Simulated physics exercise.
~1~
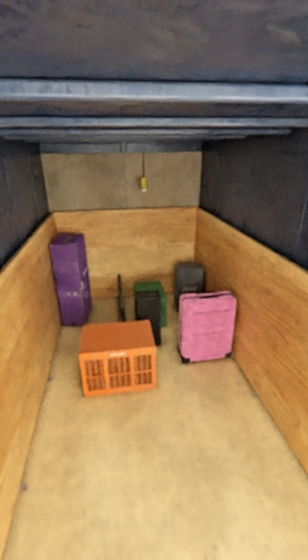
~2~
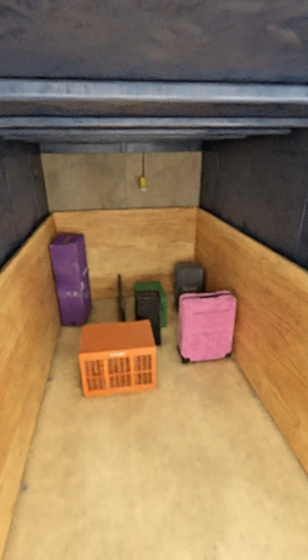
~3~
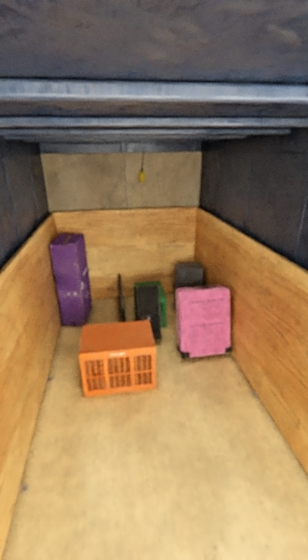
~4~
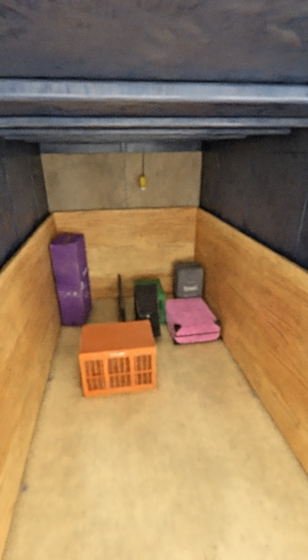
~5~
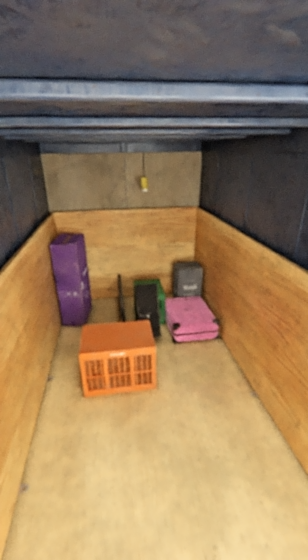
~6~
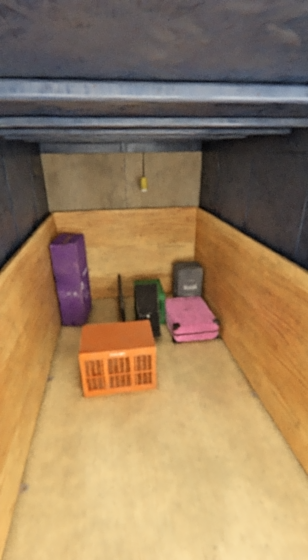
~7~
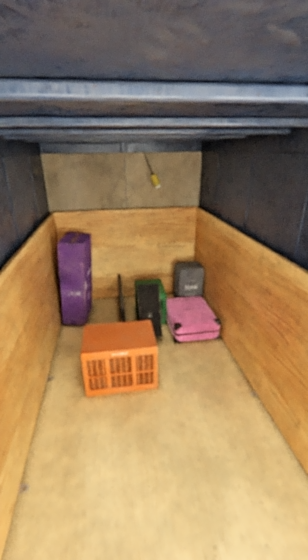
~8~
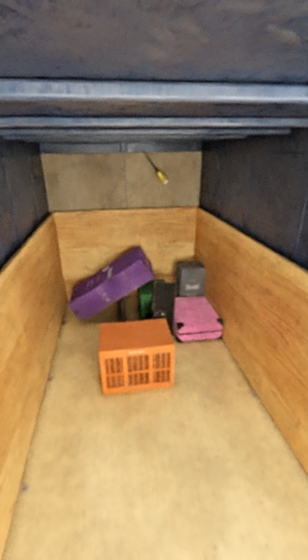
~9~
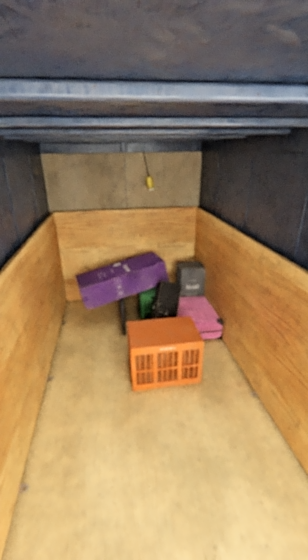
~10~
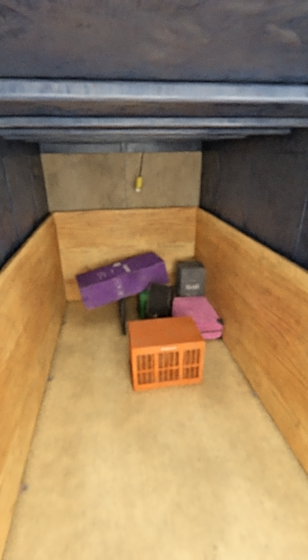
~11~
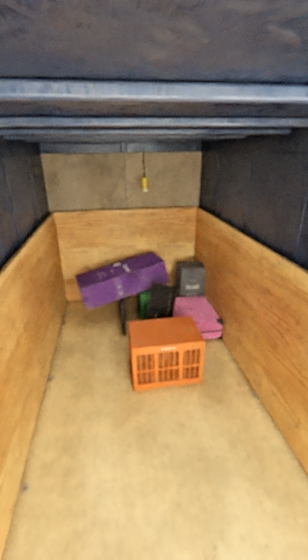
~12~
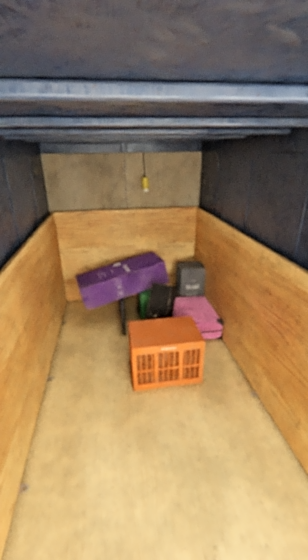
At first, a tall purple box, an orange chest, a pink case and a few darker boxes stand apart in a wood-lined cargo space, below a small yellow lamp on a cord. The pink case tips away towards the far end and drops flat in front of the grey box, while the black box leans back. After a calm spell, the lamp swings right, the purple box topples right and the orange chest slides the same way. Finally everything settles, with the purple box lying tilted against the dark boxes and the orange chest upright before the fallen pink case.
